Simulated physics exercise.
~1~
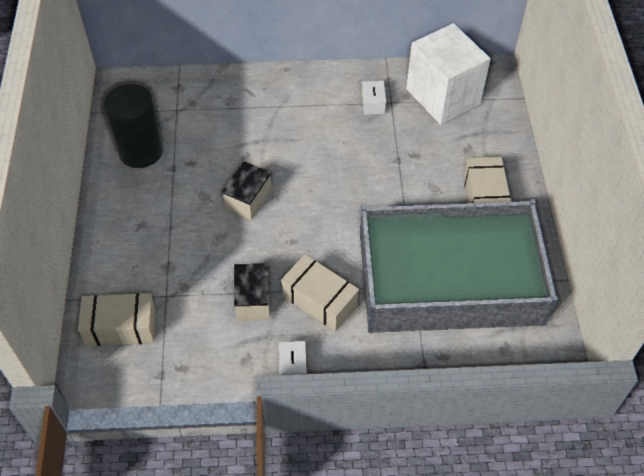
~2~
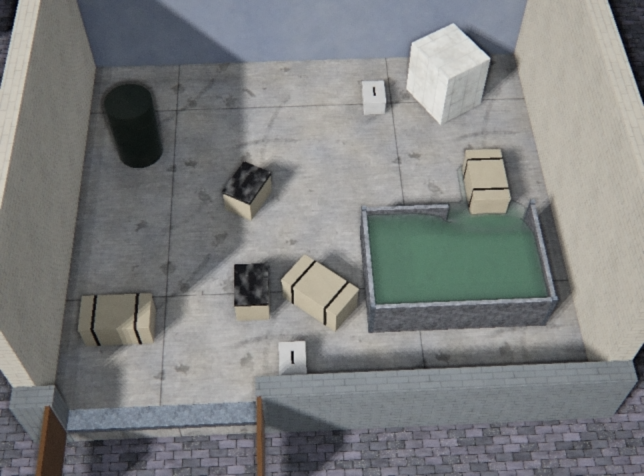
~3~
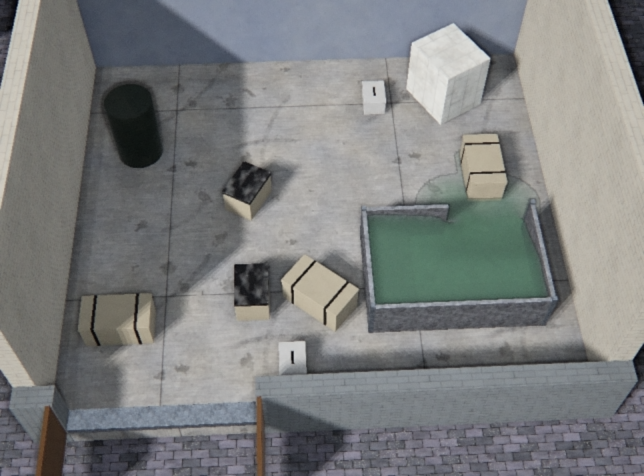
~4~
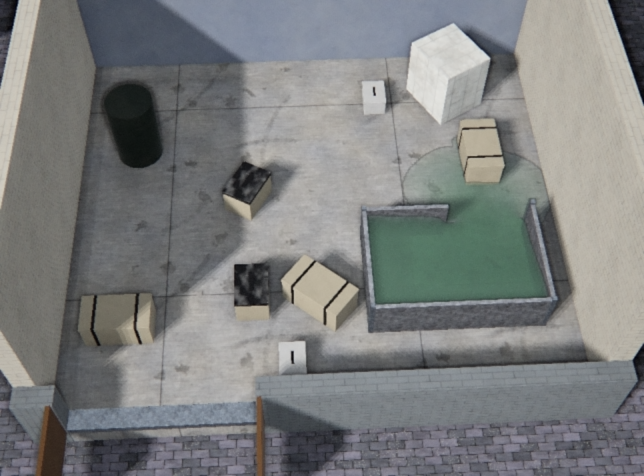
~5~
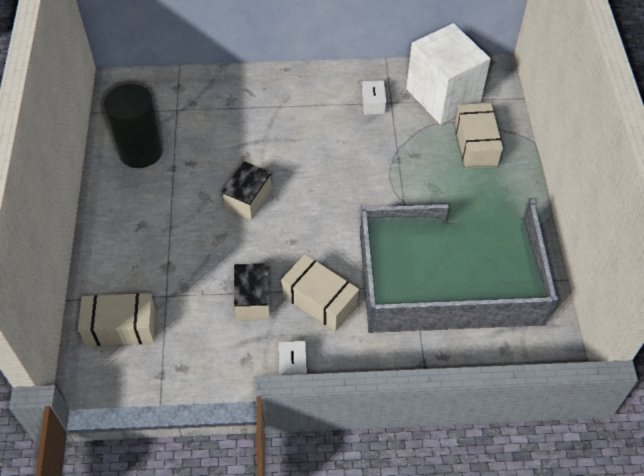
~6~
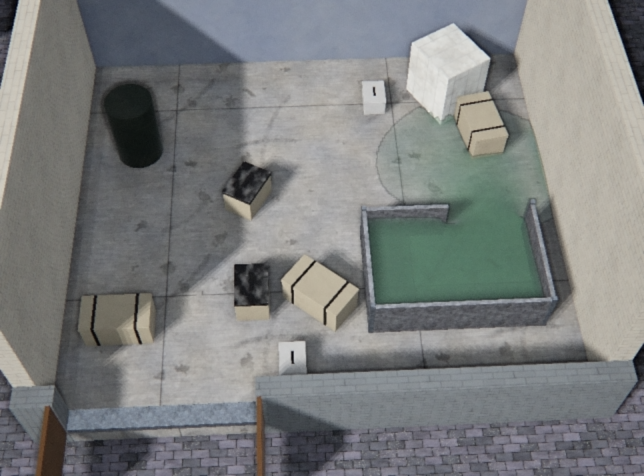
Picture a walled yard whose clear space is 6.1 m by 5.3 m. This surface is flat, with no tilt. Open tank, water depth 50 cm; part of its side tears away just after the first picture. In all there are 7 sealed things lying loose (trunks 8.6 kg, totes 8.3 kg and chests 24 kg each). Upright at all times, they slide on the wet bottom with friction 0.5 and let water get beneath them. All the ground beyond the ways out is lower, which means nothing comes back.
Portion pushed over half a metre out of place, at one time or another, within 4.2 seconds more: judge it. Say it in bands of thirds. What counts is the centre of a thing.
It does not reach a third.
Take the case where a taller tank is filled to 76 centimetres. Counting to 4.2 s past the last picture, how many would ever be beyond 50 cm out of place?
2.
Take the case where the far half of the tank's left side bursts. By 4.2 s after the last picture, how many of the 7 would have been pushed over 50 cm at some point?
That would give 3.
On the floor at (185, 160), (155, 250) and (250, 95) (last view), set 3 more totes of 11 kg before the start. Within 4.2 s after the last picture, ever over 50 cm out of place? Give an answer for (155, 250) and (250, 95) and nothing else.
Within it, beyond it.
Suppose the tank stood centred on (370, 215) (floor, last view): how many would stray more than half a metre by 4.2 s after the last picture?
In that case 1 of them.
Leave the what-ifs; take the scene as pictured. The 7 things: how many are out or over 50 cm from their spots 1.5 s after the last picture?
It comes to 2.
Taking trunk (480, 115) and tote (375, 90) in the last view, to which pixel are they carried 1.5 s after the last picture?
Somewhere around (508, 94) and (328, 76).
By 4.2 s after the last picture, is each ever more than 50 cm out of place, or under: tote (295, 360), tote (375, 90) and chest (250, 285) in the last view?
In order: Not as far, farther and not as far.
Then, 0.4 s after the last picture 1 of 7 are over 50 cm from their spots; 1 afloat.
Then, 1.5 s after the last picture 2 of 7 are over 50 cm from their spots; 1 afloat.
Then, 2.8 s after the last picture 2 of 7 are over 50 cm from their spots; 1 afloat.
Then, 4.2 s after the last picture 2 of 7 are over 50 cm from their spots, and 2 have been at some point; 1 afloat.
